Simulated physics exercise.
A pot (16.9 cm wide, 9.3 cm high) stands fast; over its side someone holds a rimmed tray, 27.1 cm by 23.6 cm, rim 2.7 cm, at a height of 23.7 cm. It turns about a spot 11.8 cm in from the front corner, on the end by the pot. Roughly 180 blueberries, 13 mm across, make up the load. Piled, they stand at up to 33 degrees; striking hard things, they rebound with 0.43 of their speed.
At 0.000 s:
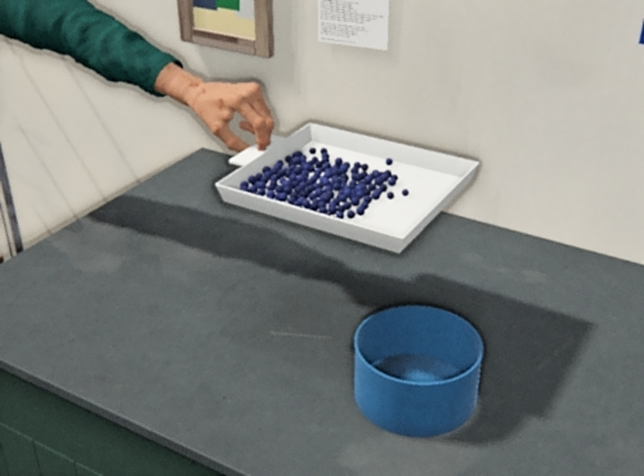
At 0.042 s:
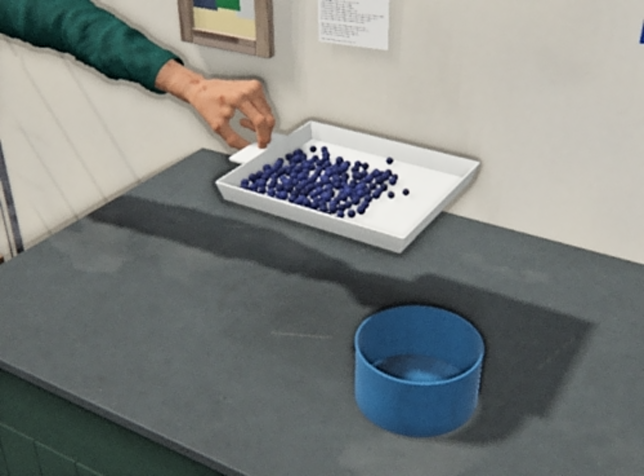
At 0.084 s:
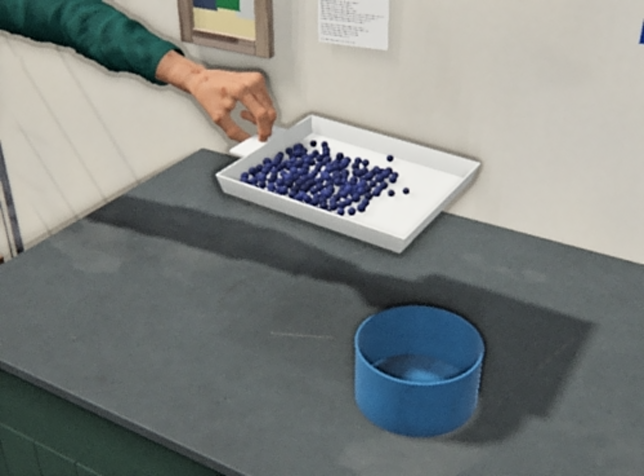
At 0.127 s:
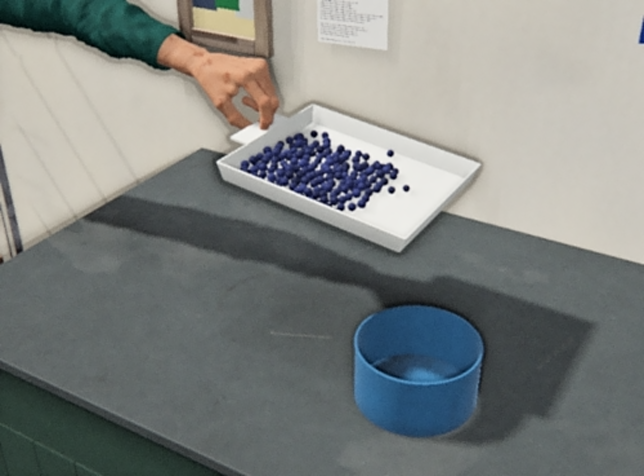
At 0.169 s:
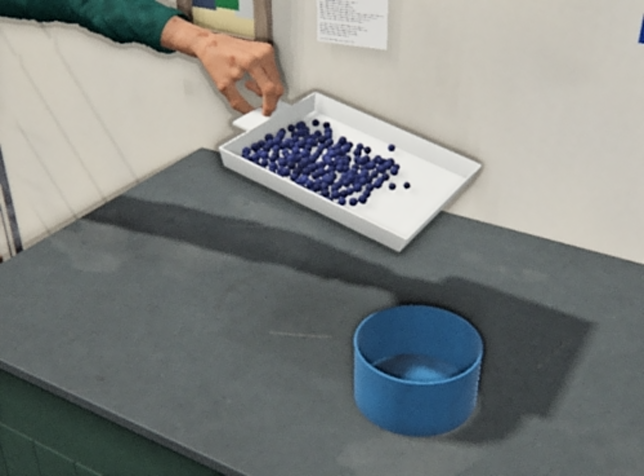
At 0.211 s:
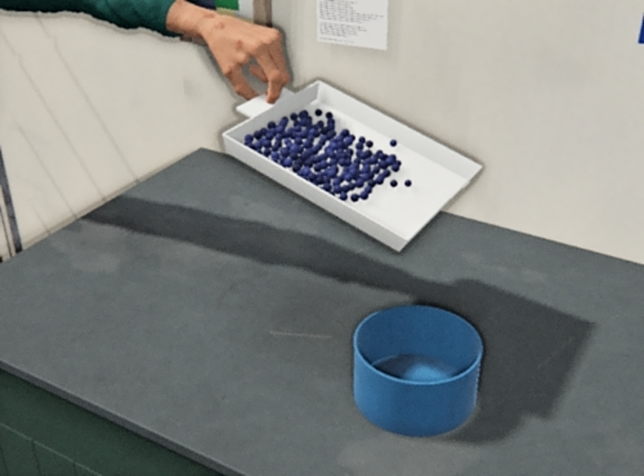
A dark grey counter with a green base stands against a pale wall hung with a framed picture and a sheet of paper, seen from above at an angle by a still camera. A hand in a green sleeve holds a white rimmed tray of dark blue berries by its tab, above and behind a blue pot. The hand lifts the tray's left end, slowly then faster, steepening its slant towards the right.
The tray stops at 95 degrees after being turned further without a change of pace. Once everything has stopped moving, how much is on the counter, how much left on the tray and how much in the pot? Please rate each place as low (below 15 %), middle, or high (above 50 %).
Counter: High, tray: Low, pot: Middle.
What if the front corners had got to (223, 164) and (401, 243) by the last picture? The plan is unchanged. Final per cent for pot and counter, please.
Split: Pot = 100, counter = 0.
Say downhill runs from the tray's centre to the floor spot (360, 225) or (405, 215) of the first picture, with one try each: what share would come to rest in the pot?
Around 80 % for the first direction, around 75 % for the second.
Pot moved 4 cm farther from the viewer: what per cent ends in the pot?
Result after the change: About 35 in a hundred.
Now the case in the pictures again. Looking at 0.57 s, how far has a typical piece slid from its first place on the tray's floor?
By then it sits near 11 cm from where it began.
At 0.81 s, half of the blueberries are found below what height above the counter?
The halfway mark is near 24 cm.
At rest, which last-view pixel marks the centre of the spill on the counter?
At about (518, 355).
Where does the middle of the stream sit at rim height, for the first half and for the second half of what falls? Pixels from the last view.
It passes about (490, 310) first and (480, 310) afterwards.
After 0.57 s, tilt 54 degrees; the tray holds 100 %, the pot 0 %.
Then, at 0.81 s, tilt 80 degrees; the tray holds 65 %, the pot 0 %.
After 1.16 s, tilt 95 degrees; the tray holds 10 %, the pot 10 %.
At rest (2.2 s), counter 75 %, tray 0 %, pot 25 %.
